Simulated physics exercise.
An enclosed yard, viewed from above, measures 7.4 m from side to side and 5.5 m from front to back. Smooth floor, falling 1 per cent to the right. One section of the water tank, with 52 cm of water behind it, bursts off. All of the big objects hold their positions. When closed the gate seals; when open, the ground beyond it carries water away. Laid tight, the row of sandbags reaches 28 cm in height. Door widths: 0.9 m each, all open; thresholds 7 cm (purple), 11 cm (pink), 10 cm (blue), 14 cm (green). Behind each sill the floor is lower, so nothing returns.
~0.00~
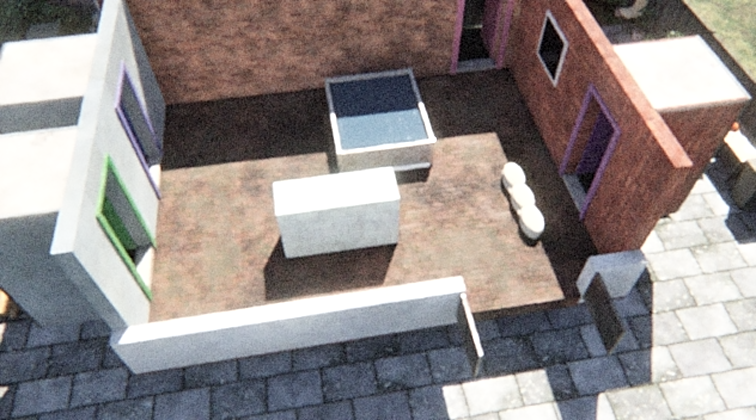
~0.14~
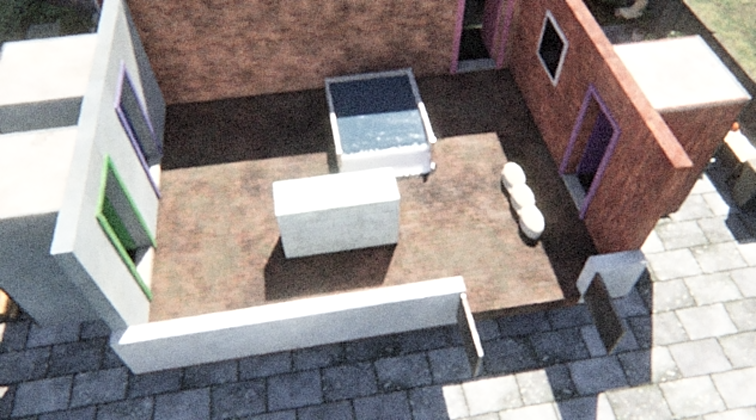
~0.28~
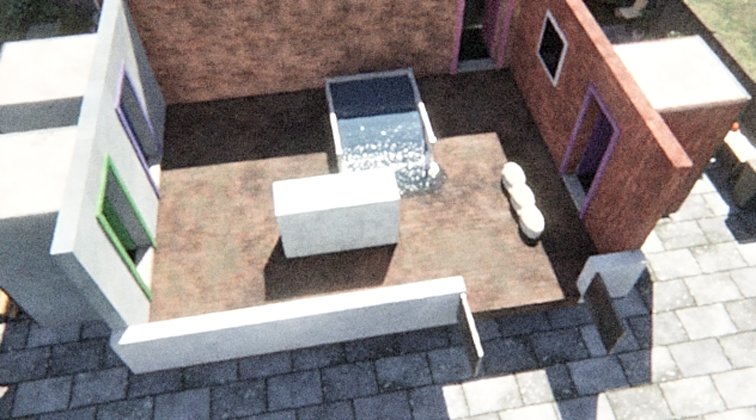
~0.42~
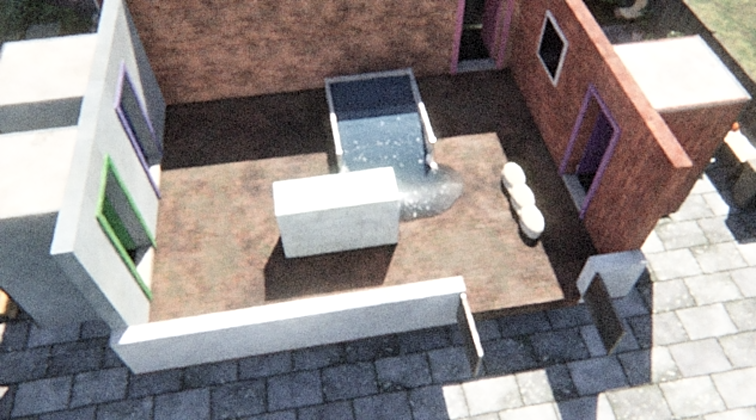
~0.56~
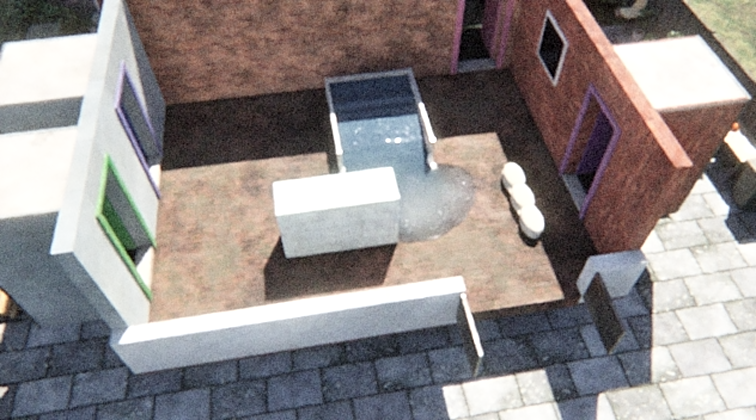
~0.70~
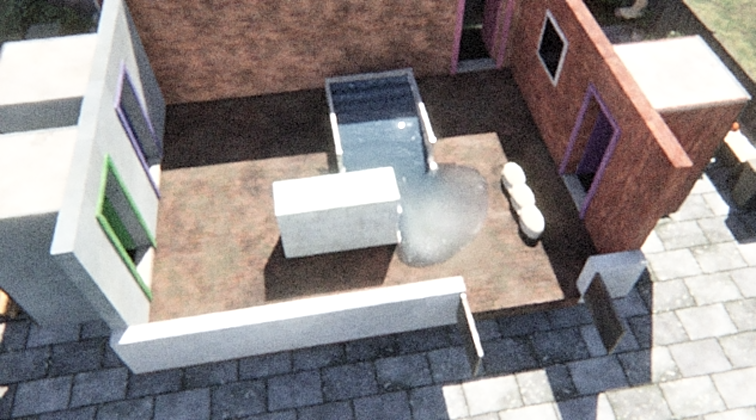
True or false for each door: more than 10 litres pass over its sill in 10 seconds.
Per door: The purple door: False; the pink door: False; the blue door: False; the green door: False.
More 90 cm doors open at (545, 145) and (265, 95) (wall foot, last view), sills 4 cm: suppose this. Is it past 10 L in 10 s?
In the order given, lower then lower.
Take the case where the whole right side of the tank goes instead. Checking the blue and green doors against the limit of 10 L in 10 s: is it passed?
Blue stays inside, green stays inside, judged against that limit.
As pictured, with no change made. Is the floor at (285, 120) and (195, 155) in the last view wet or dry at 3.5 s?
I'd call them spared and then drenched.
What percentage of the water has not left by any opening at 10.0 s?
About 60 per cent.
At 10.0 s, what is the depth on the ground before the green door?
About 1.5 cm.
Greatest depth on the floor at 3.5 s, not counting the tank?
It tops out at some 16 cm.
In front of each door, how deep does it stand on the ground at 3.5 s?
You'd get purple at 1 cm, pink at 0 cm, blue at 11 cm, and green at 7 cm.
After 1.4 s water covers 20 % of the floor and is deepest (35 cm) near (384, 211); purple door not reached, pink door not reached, blue door not reached, green door not reached.
After 2.2 s water covers 35 % of the floor and is deepest (28 cm) near (374, 212); purple door not reached, pink door not reached, blue door not reached, green door not reached.
After 3.5 s water covers 55 % of the floor and is deepest (16 cm) near (506, 211); purple door not reached, pink door not reached, blue door 11 cm at the sill, 0 L in, green door 7 cm at the sill, 0 L in.
After 6.0 s water covers 70 % of the floor and is deepest (8 cm) near (165, 125); purple door 2 cm at the sill, 0 L in, pink door not reached, blue door 4 cm at the sill, 1 L in, green door 4 cm at the sill, 0 L in.
After 10.0 s water covers 90 % of the floor and is deepest (6 cm) near (315, 97); purple door 2 cm at the sill, 0 L in, pink door 5 cm at the sill, 0 L in, blue door 2 cm at the sill, 1 L in, green door 2 cm at the sill, 0 L in.
